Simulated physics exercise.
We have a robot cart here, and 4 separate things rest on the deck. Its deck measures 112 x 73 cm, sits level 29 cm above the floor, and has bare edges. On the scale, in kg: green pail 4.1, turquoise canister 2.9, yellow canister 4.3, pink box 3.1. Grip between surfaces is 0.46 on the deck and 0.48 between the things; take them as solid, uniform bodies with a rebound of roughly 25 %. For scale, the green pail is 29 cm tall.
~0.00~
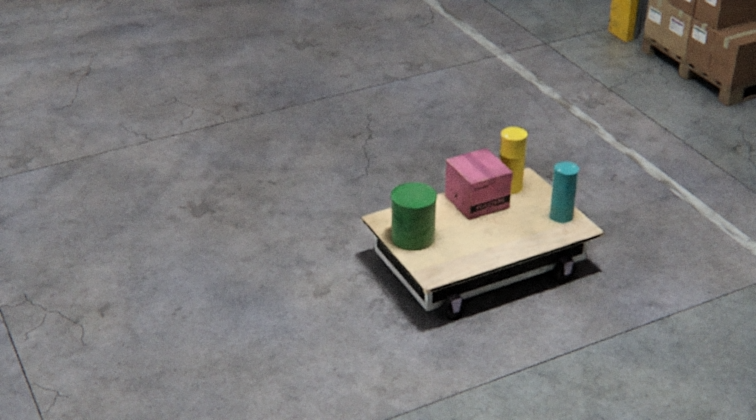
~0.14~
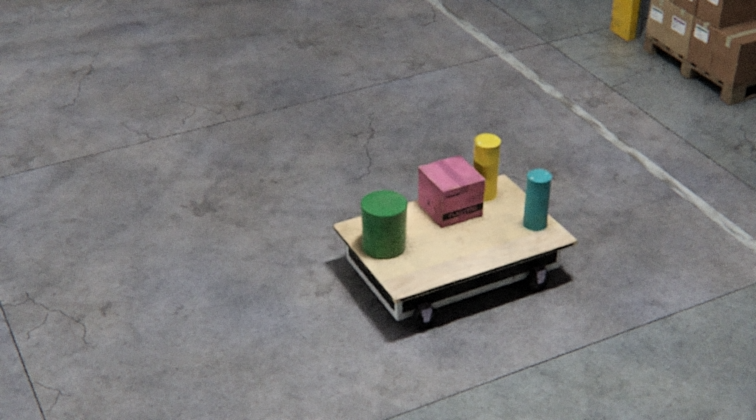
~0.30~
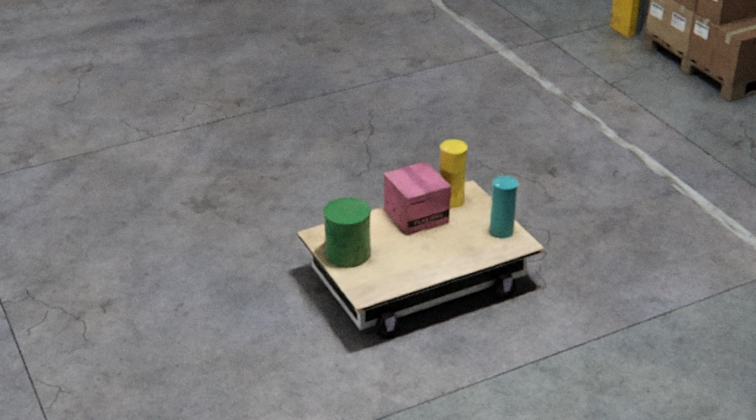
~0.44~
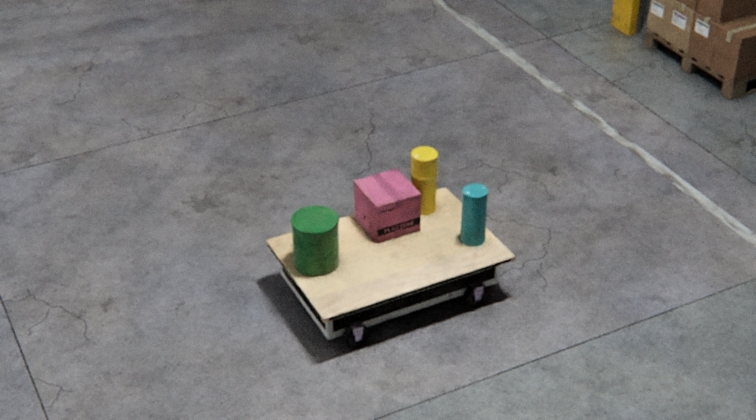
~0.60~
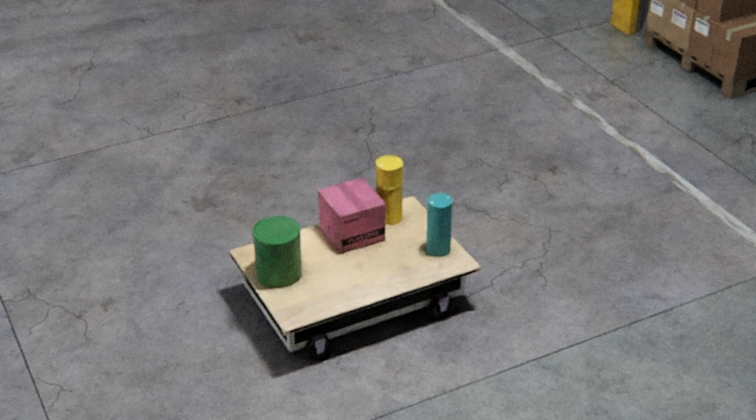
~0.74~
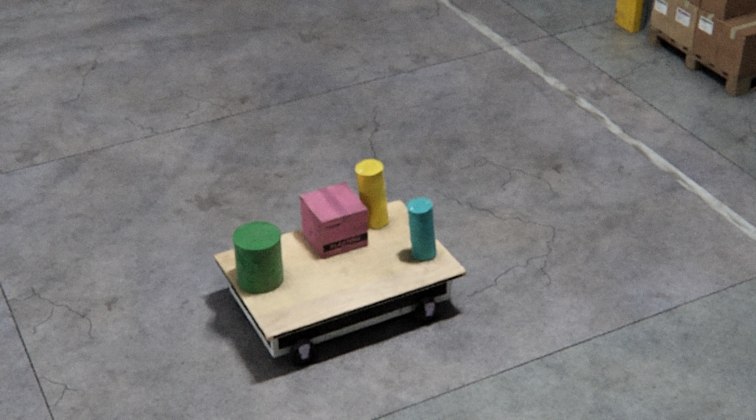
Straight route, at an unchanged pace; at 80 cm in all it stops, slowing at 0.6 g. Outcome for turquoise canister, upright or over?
Ends up off its base.
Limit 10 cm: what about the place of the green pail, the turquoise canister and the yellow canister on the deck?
In short, the green pail stays close to home, the turquoise canister leaves its position, the yellow canister stays close to home.
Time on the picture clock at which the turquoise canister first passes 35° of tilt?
Roughly at the 1.0 s mark.
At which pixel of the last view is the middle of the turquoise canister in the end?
You'll find it at about (381, 258).
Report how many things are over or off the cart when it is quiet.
My answer is 1.
After 0.94 s, cart 97 cm along, stopped; turquoise canister 29° off upright near (408, 233); yellow canister 21° off upright; pink box moved 6 cm.
After 1.34 s, cart 97 cm along, stopped; turquoise canister on its side near (381, 258); yellow canister 11° off upright; pink box moved 6 cm.
In the end (2.8 s), toppled on the deck, turquoise canister; the other 3 under 10 cm from the start. In the last view, turquoise canister near (381, 258).
